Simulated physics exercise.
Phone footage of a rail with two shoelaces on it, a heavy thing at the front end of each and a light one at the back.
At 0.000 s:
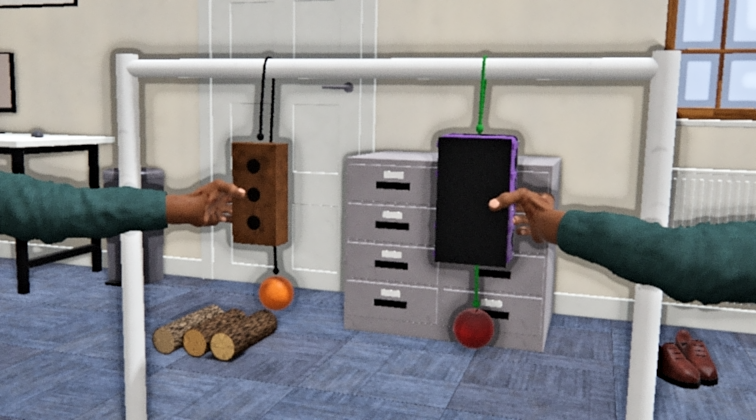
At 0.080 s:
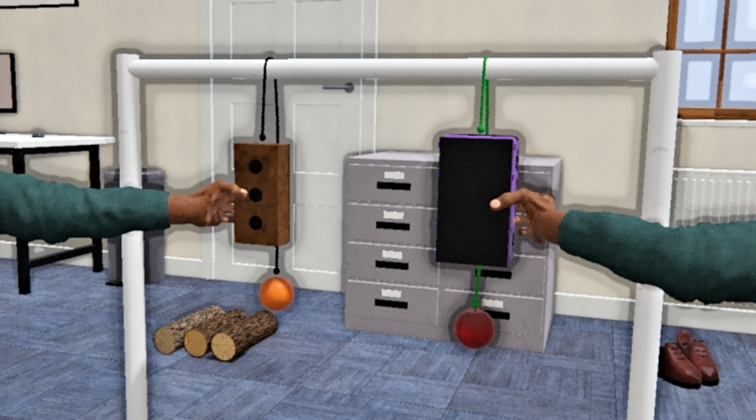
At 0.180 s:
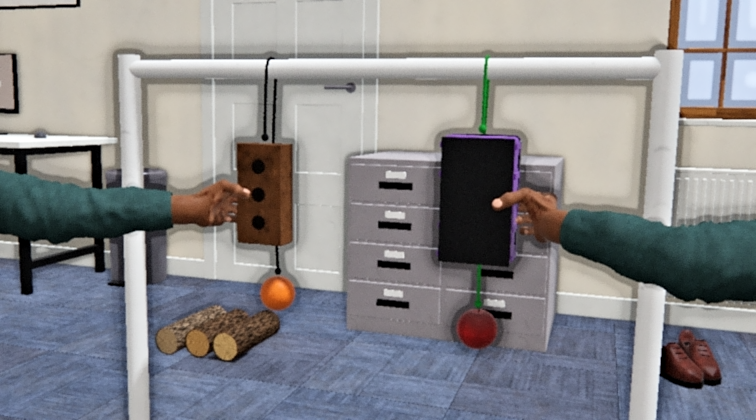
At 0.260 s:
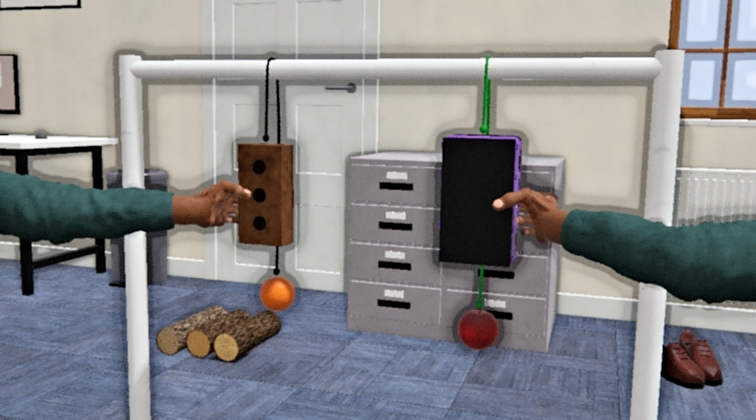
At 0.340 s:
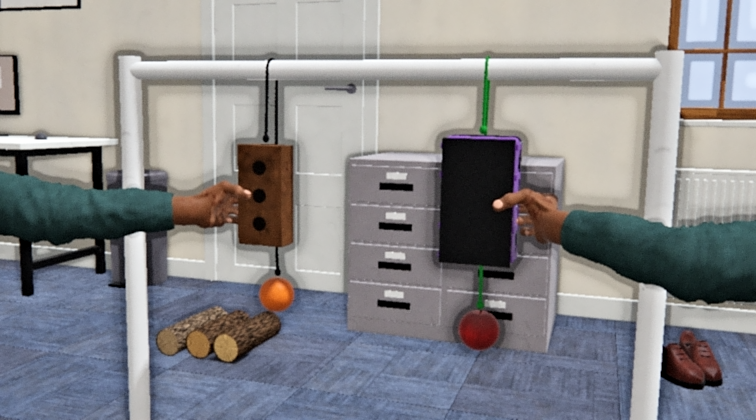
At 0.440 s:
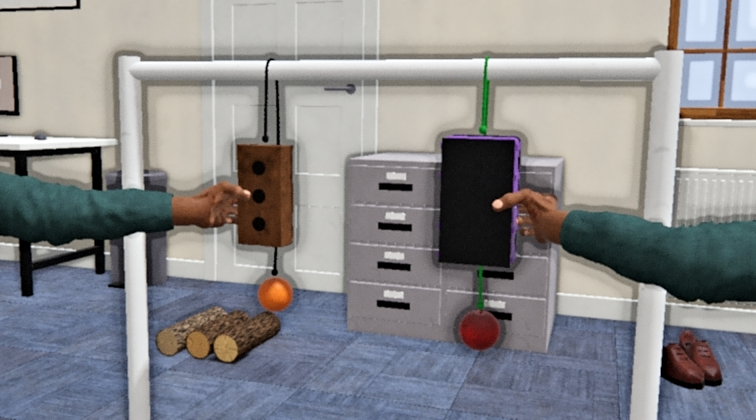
At first, a brick and a purple-edged black case hang on black and green cords over a white rail, with round orange and red objects below them. Two hands reach in from either side, fingers at the brick and case. The view shifts very slightly, and everything stays almost still through the end.
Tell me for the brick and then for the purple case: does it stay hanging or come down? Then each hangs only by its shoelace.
Here is how it goes: The brick comes down, the purple case comes down.
Around 0.96 s, brick on the floor; purple case dropping near (476, 346).
Around 1.30 s, brick on the floor; purple case on the floor.
Finally, brick on the floor; purple case on the floor. The brick drops and the purple case pulls its rope through.
